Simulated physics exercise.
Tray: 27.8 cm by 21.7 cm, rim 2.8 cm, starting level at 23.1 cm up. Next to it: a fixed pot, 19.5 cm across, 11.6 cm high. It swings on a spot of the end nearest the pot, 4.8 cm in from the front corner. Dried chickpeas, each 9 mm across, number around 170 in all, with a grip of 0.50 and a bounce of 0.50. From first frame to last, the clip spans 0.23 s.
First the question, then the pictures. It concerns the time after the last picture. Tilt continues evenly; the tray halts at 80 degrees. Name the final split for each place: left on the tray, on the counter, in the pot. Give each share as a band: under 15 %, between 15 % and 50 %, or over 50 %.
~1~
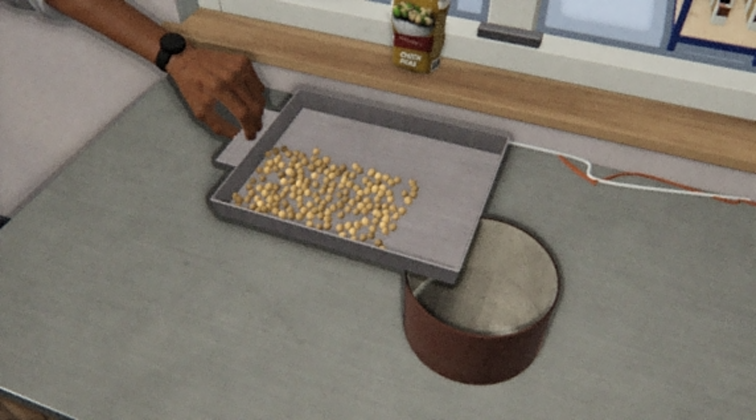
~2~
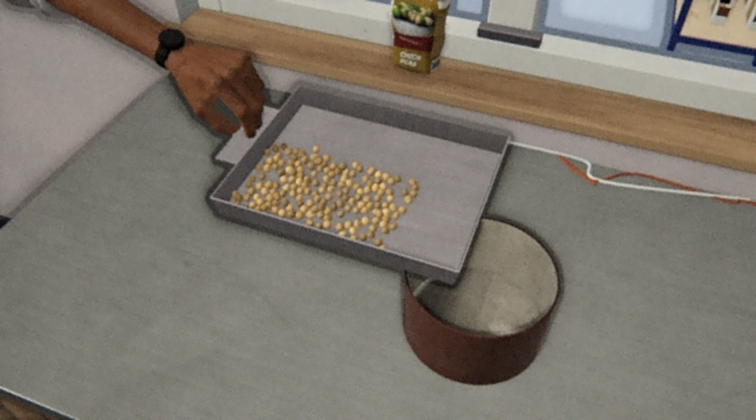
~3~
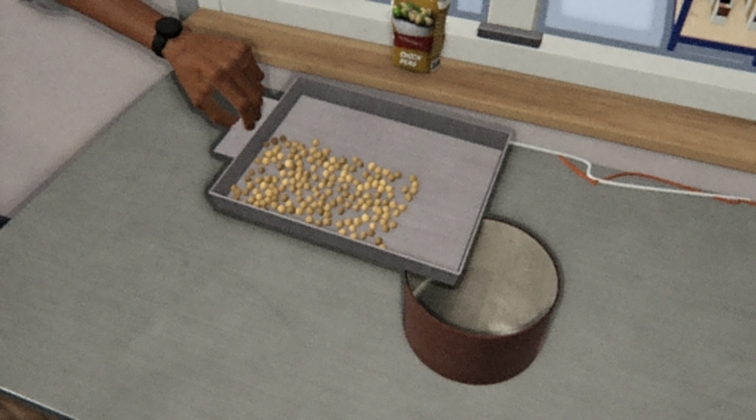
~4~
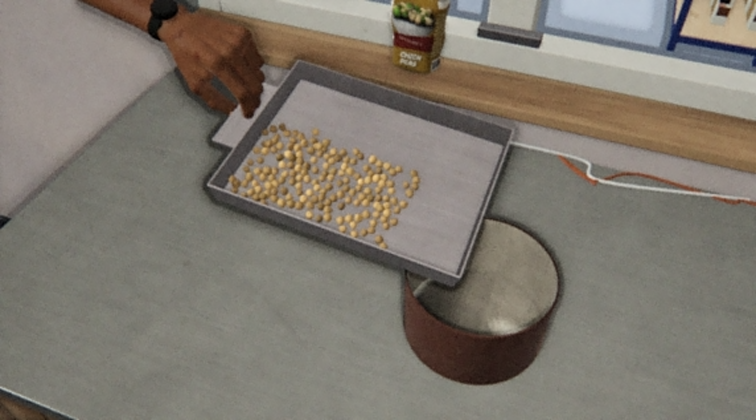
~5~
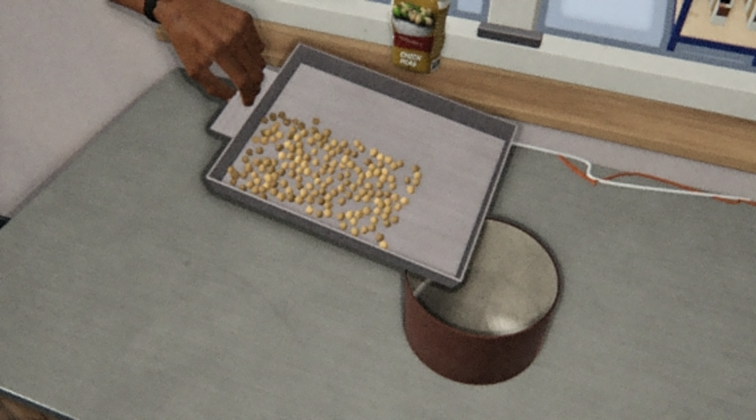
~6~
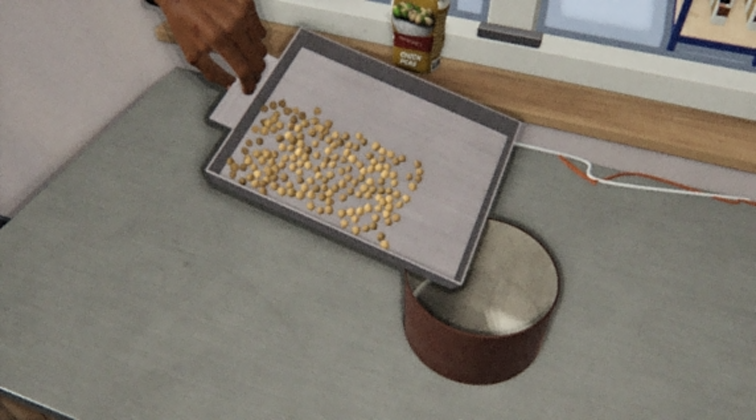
Tray: A decent amount of the load. Counter: Over half the load. Pot: Little of the load.
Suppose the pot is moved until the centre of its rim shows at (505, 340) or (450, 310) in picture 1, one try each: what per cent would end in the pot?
Roughly 60 per cent, then 45 per cent.
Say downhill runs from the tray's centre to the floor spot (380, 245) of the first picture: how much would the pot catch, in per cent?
Estimate: Near 0 per cent.
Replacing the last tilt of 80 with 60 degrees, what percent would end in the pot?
That comes out at some 0 per cent.
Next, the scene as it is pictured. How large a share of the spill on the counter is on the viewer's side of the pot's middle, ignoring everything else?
Roughly 100 per cent.
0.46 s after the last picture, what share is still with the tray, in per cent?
It comes to near 100 per cent.
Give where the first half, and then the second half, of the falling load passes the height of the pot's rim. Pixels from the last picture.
It passes about (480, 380) first and (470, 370) afterwards.
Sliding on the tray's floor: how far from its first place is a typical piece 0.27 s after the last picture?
By then it sits near 6 cm from where it began.
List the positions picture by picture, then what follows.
Tray tilt 0 degrees, front corners at (216, 197) and (455, 267); middle of the pieces at (322, 192); pot at (482, 272), in the first frame.
Tray tilt 1 degrees, front corners at (216, 196) and (456, 267); middle of the pieces at (322, 191), in the second frame.
Tray tilt 4 degrees, front corners at (215, 191) and (456, 269), lowest corner right front; middle of the pieces at (322, 186), in the third frame.
Tray tilt 9 degrees, front corners at (214, 183) and (457, 272), lowest corner right front; middle of the pieces at (322, 179), in the fourth frame.
Tray tilt 14 degrees, front corners at (213, 175) and (458, 276), lowest corner right front; middle of the pieces at (322, 172), in the fifth frame.
Tray tilt 19 degrees, front corners at (212, 169) and (458, 279), lowest corner right front; middle of the pieces at (323, 166); pot at (482, 272), in the sixth frame.
Then, 0.27 s after the last picture, tilt 49 degrees; the tray holds 100 %, the pot 0 %.
Then, 0.46 s after the last picture, tilt 70 degrees; the tray holds 100 %, the pot 0 %.
Then, 0.76 s after the last picture, tilt 80 degrees; the tray holds 55 %, the pot 0 %.
In the end, tray 35 %, counter 65 %, pot 0 %.
